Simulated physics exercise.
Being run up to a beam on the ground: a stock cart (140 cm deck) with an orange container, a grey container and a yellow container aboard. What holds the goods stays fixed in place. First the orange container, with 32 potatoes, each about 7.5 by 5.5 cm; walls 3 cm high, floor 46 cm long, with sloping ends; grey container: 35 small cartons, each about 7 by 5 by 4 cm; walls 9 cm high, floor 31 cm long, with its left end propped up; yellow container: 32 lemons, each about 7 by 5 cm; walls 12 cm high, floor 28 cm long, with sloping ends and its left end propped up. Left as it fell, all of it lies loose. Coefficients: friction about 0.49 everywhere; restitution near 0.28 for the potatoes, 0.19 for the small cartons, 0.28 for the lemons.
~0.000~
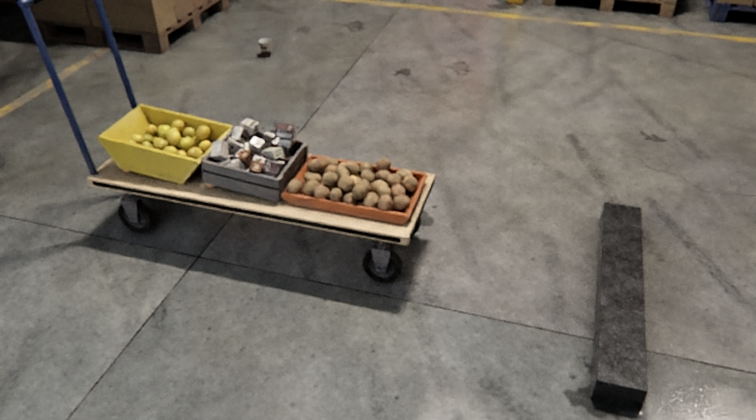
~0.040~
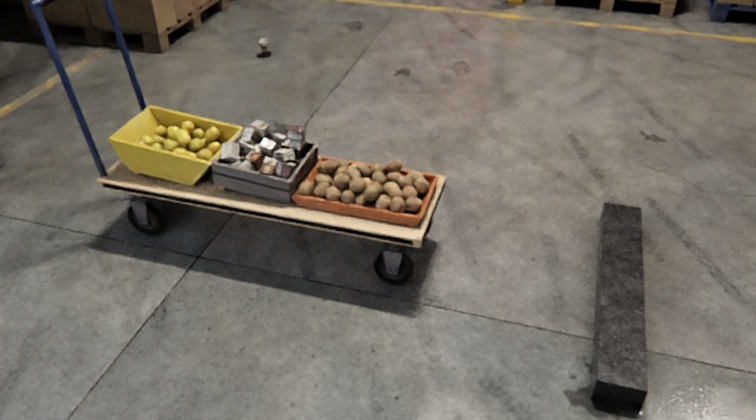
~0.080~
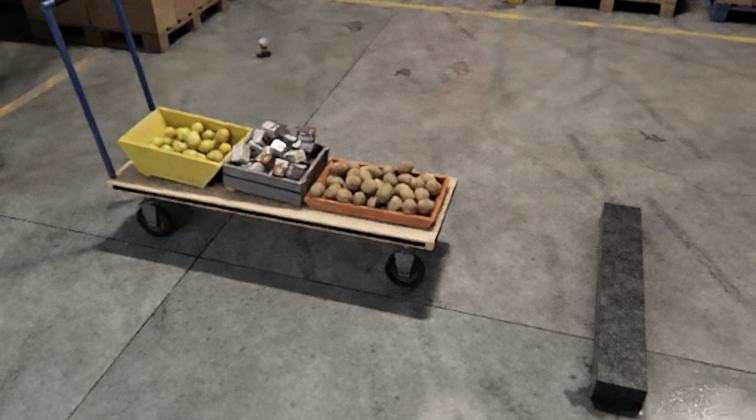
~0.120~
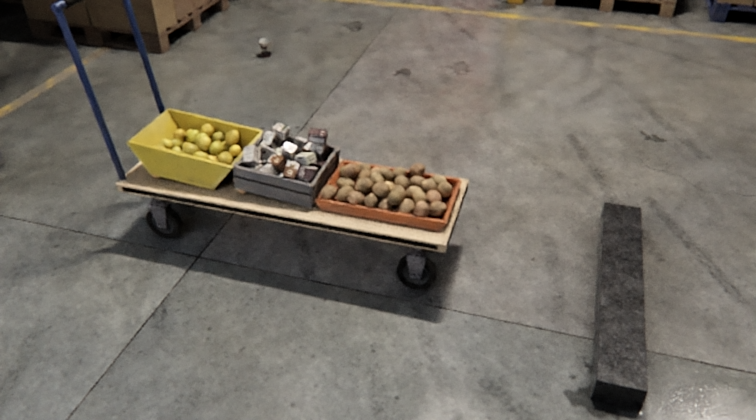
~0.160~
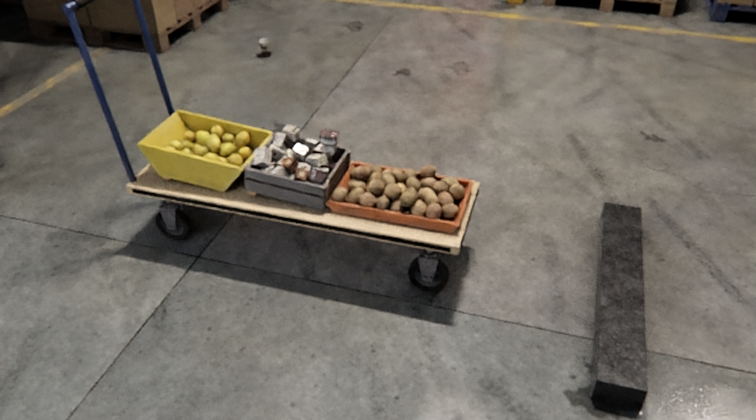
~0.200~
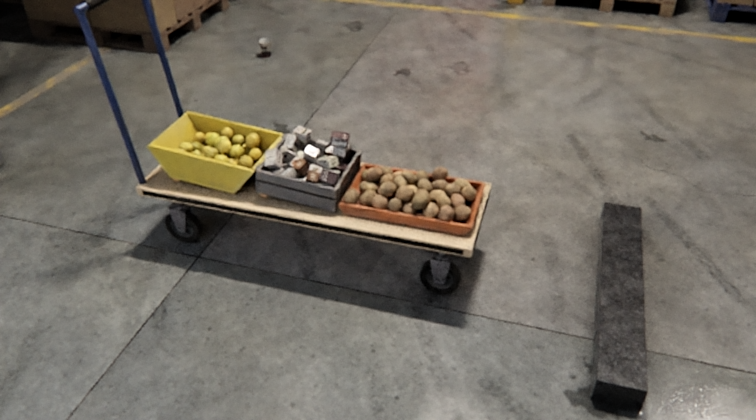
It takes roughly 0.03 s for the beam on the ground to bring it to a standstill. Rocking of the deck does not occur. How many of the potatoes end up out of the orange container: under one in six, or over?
The overboard fraction stays short of one sixth.
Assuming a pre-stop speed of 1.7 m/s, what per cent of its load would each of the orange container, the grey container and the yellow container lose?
Then the orange container sheds 30 per cent of its load, the grey container 20 per cent, and the yellow container 0 per cent.
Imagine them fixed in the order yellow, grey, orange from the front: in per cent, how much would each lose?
In that case orange container 0, grey container 10, yellow container 0 per cent.
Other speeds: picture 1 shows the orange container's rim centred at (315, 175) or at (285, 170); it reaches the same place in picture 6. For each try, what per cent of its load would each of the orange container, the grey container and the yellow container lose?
Orange container 40 then 50, grey container 20 then 20, yellow container 0 then 10 per cent.
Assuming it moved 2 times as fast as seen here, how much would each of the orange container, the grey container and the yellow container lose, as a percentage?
In that case the orange container sheds 50 per cent, the grey container 30 per cent and the yellow container 10 per cent.
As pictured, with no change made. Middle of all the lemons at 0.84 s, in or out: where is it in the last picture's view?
Centre: Around (345, 175) px.
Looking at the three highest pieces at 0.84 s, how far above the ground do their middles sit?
I'd put it close to 44 cm.
After 0.62 s, the wheels strike.
After 0.72 s, 1 of 32 out of the orange container, 2 of 35 out of the grey container and 0 of 32 out of the yellow container.
After 0.84 s, 2 of 32 out of the orange container, 4 of 35 out of the grey container and 0 of 32 out of the yellow container.
After 1.07 s, 2 of 32 out of the orange container, 5 of 35 out of the grey container and 0 of 32 out of the yellow container.
Outcome (at 1.58 s), 2 of 32 out of the orange container, 5 of 35 out of the grey container and 0 of 32 out of the yellow container. Asked share, 2 of 32, 6 per cent.
